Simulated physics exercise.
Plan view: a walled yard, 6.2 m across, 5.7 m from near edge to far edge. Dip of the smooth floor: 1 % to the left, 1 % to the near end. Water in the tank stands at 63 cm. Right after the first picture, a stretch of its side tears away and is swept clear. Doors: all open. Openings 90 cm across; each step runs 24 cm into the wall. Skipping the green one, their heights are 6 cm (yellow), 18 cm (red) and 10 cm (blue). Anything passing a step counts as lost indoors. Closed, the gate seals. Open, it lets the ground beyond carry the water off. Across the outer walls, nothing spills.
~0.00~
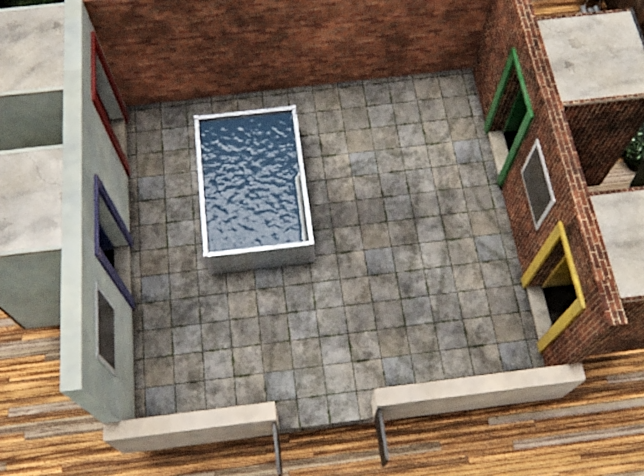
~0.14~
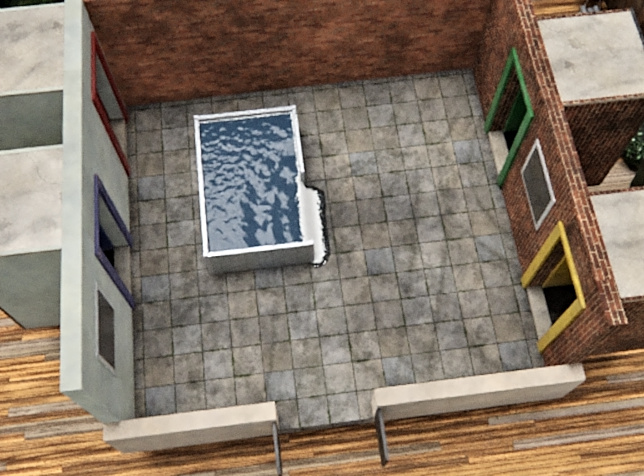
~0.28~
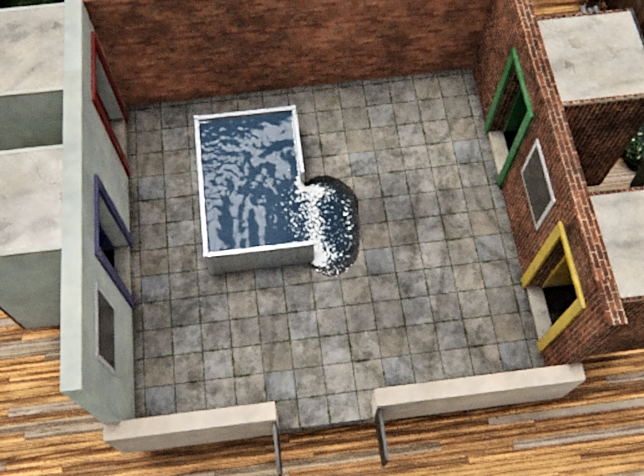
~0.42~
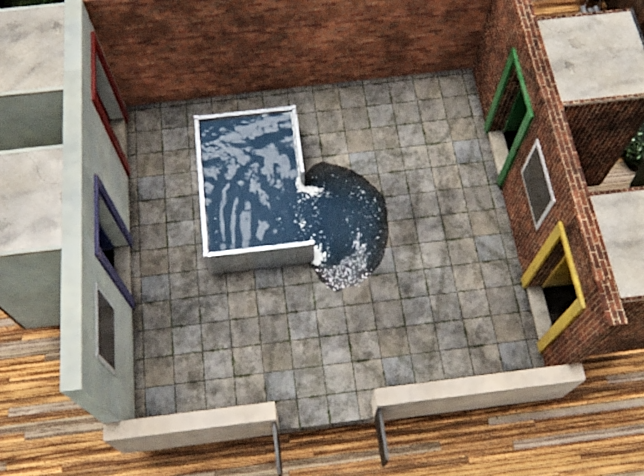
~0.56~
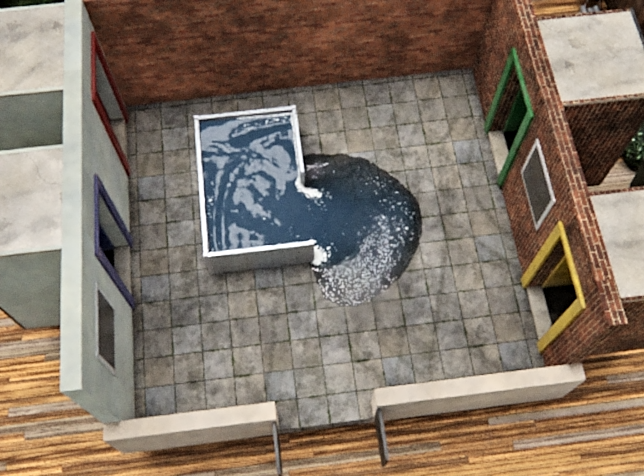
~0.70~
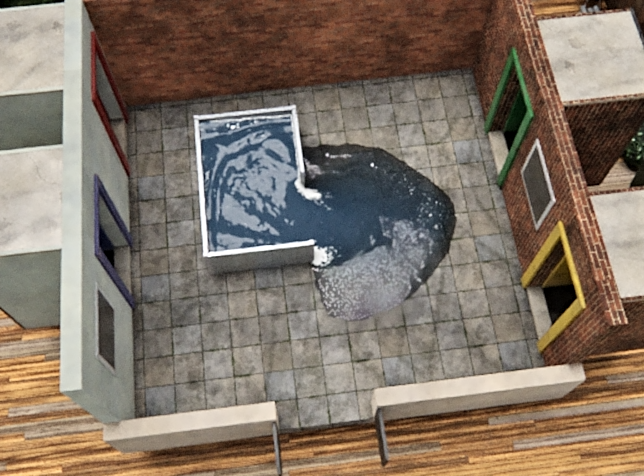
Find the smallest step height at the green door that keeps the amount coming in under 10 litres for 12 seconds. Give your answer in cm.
The smallest height is roughly 18 cm.
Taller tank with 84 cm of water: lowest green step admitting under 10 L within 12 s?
It would take a step of about 25 cm.
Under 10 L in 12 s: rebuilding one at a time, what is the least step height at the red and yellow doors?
Close to 7.0 cm (red) and close to 18 cm (yellow).
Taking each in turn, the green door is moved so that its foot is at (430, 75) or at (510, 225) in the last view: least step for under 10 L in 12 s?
Roughly 14.5 cm, then roughly 22 cm.
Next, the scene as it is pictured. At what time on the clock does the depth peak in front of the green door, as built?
I'd say near 2.2 seconds.
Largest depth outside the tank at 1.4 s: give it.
Max depth: Around 33 cm.
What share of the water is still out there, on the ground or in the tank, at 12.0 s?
Close to 82 per cent is still present.
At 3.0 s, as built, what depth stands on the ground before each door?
Yellow door 17 cm, red door 0 cm, green door 17 cm, blue door 0 cm.
After 1.4 s water covers 35 % of the floor, deepest (33 cm) near (320, 240); 4 cm at the green door, 1 litre in over its 9 cm step.
After 3.0 s water covers 45 % of the floor, deepest (30 cm) near (532, 380); 17 cm at the green door, 68 litres in over its 9 cm step.
After 12.0 s water covers 95 % of the floor, deepest (14 cm) near (133, 326); 3 cm at the green door, 101 litres in over its 9 cm step.
At the green door as built, the water arrived by 1.2 s and peaked near 20 cm at 2.2 s.
With a step of 14.5 cm, 28 litres would have come in within the 12 s; with 20 cm, 3 litres. So under 10 litres takes about 18 cm.
